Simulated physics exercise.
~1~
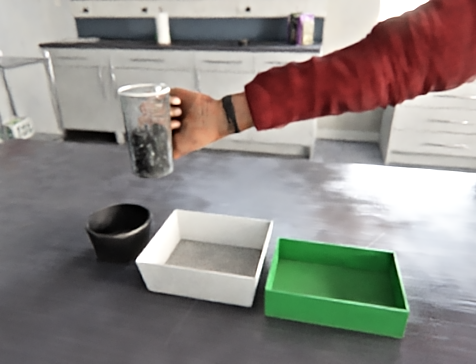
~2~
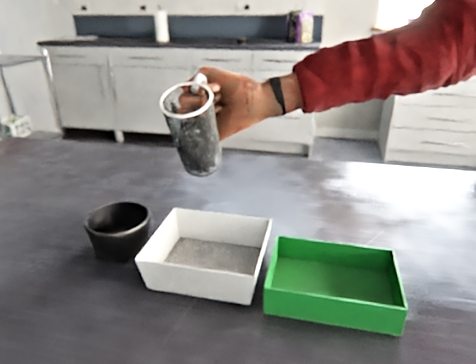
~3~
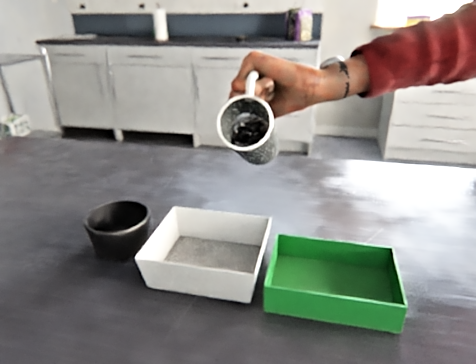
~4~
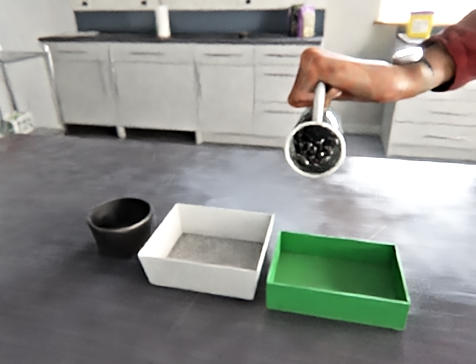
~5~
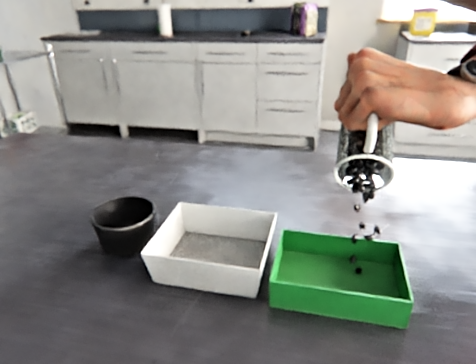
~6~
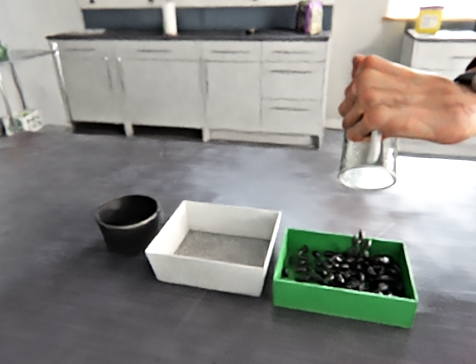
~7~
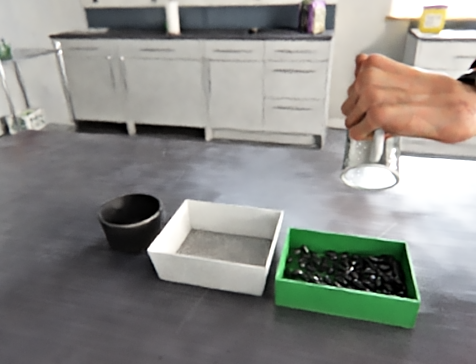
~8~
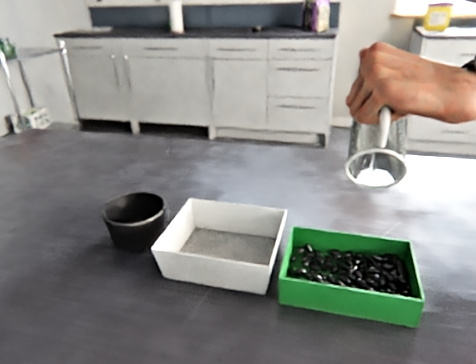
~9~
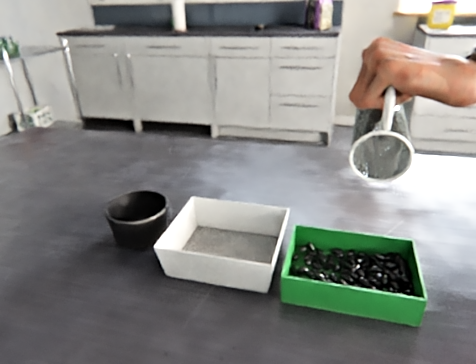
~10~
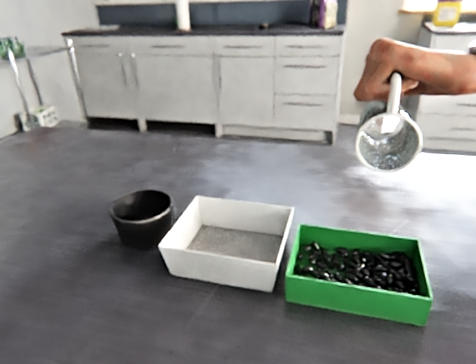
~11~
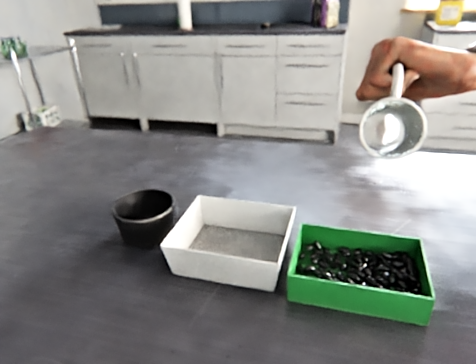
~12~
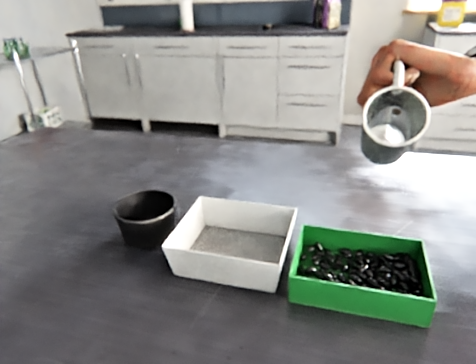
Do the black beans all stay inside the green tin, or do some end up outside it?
The black beans all stay inside the green tin. The white tin, the black dish and the table around them get none, and the cup is left empty.
